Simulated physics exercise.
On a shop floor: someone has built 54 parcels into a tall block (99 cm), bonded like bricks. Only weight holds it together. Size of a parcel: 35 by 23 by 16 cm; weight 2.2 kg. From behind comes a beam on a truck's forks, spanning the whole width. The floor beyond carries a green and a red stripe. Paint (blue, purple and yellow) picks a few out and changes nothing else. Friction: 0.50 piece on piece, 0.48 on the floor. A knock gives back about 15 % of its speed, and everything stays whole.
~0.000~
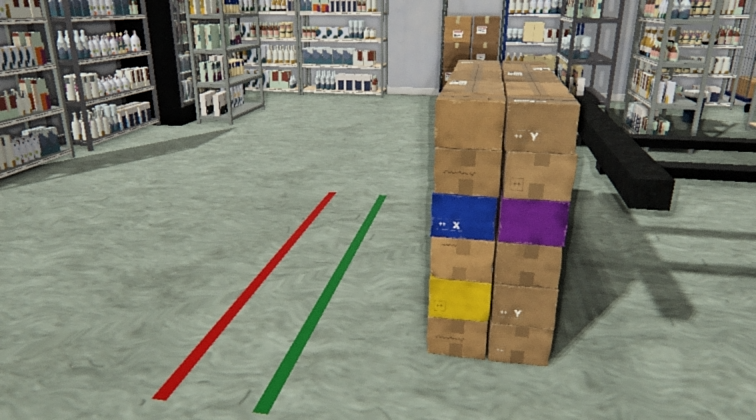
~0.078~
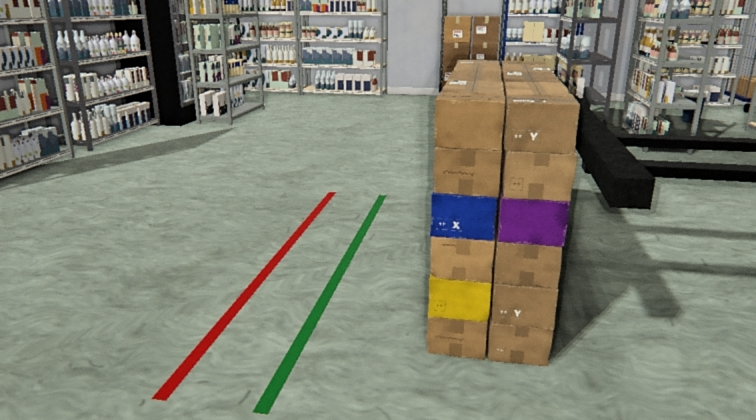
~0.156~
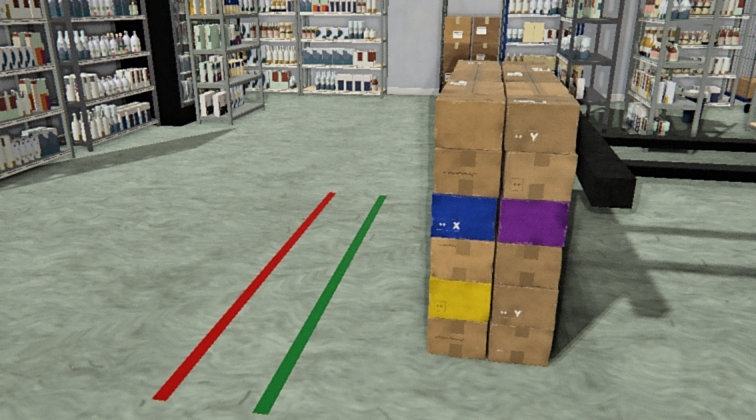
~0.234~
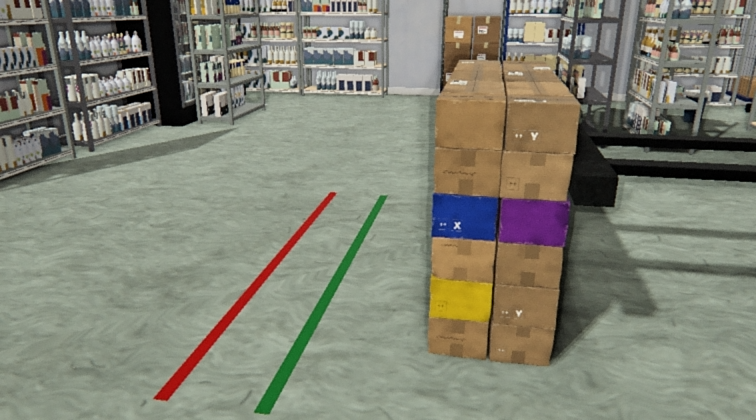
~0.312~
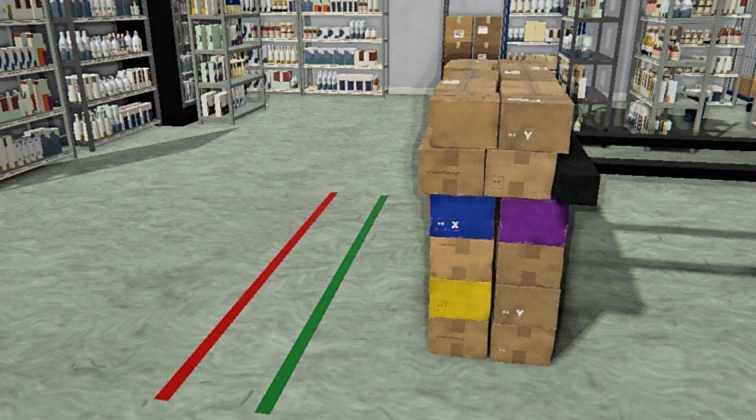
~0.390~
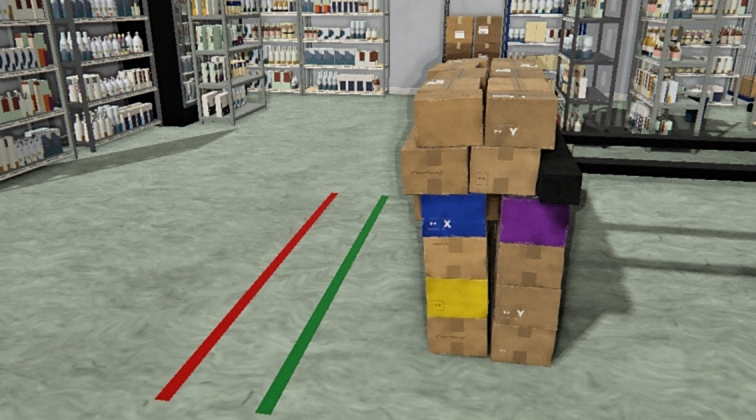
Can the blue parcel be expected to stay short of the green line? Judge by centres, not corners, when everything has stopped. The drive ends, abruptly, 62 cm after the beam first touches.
That parcel crosses the green line.
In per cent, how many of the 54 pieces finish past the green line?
About 40 per cent.
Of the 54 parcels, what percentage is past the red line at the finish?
Near 15 per cent.
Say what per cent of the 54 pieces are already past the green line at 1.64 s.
35 per cent by then.
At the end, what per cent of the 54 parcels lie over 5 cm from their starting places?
Shifted: 65 per cent.
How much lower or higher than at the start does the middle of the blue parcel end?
About 45 cm lower.
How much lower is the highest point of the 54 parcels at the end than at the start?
About 35 cm.
After 0.58 s, none of the 54 parcels past the green line, 37 disturbed; blue parcel 18° from how it stood; yellow parcel 14° from how it stood.
After 0.88 s, 9 of the 54 parcels past the green line; blue parcel 58° from how it stood, 18 cm lower.
After 1.64 s, 19 of the 54 parcels past the green line; blue parcel on its side.
In the end (4.0 s), 21 of the 54 parcels past the green line; blue parcel on its side; purple parcel unmoved; yellow parcel 45 mm from its place. From the last view, middles, blue parcel near (249, 303), purple parcel near (535, 215).
